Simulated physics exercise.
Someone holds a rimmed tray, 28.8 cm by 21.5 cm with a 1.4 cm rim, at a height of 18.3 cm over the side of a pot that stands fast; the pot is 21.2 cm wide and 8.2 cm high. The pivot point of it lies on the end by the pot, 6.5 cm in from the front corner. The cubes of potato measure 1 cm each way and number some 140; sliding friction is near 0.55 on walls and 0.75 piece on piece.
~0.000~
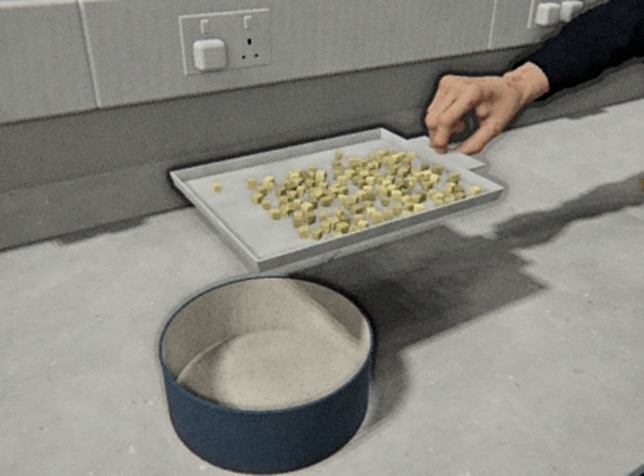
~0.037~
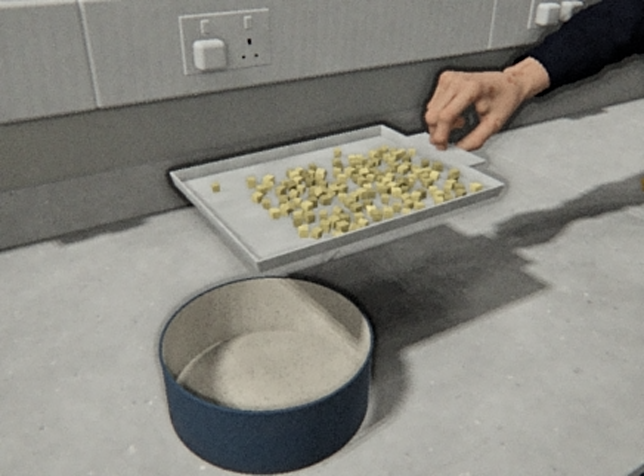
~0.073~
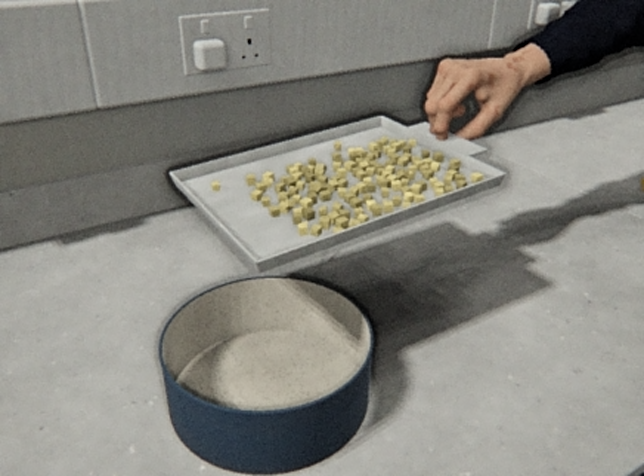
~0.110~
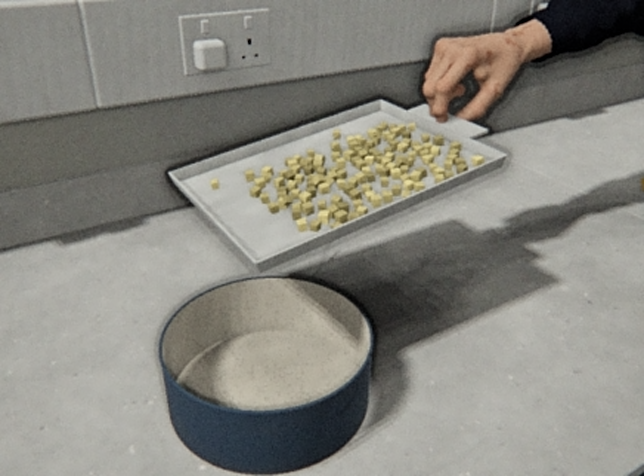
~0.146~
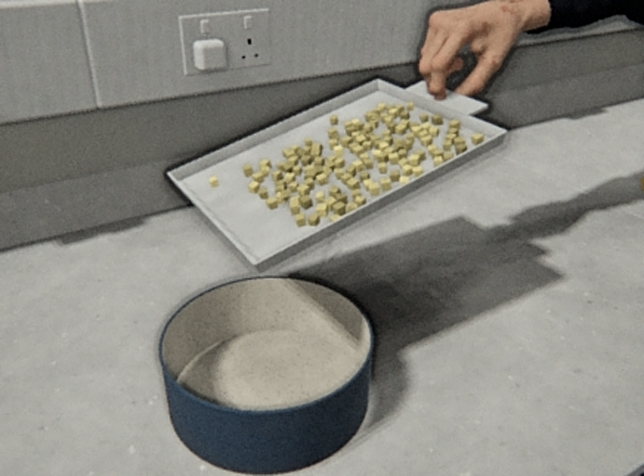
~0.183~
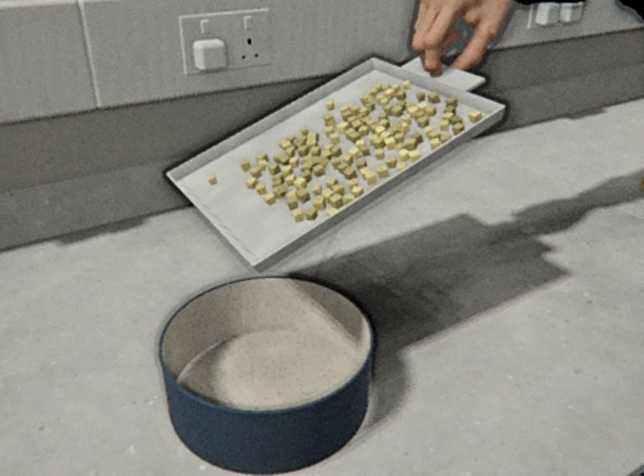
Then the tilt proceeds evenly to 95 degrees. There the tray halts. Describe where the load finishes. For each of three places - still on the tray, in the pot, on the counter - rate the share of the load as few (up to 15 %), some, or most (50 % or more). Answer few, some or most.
Left on the tray: Few; pot: Some; counter: Most.
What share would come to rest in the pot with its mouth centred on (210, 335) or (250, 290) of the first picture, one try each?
Close to 90 in a hundred, then close to 15 in a hundred.
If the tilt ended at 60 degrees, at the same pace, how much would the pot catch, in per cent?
That would be around 30 percent.
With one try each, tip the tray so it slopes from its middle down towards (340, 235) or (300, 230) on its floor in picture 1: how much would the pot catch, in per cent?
I'd put it at about 70 per cent for the first tilt and about 85 per cent for the second.
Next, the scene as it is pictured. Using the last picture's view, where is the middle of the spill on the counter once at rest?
It comes to rest with its centre close to (65, 413).
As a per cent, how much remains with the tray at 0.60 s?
Close to 80 in a hundred parts of the load.
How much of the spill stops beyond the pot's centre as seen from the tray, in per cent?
Some 100 per cent of the spill lies beyond the centre.
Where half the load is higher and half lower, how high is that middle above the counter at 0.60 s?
Roughly 20 centimetres, give or take.
After 0.43 s, tilt 57 degrees; the tray holds 100 %, the pot 0 %.
After 0.60 s, tilt 84 degrees; the tray holds 80 %, the pot 0 %.
After 0.88 s, tilt 95 degrees; the tray holds 0 %, the pot 30 %.
In the end, at 2.1 s, tray 0 %, pot 35 %, counter 65 %.
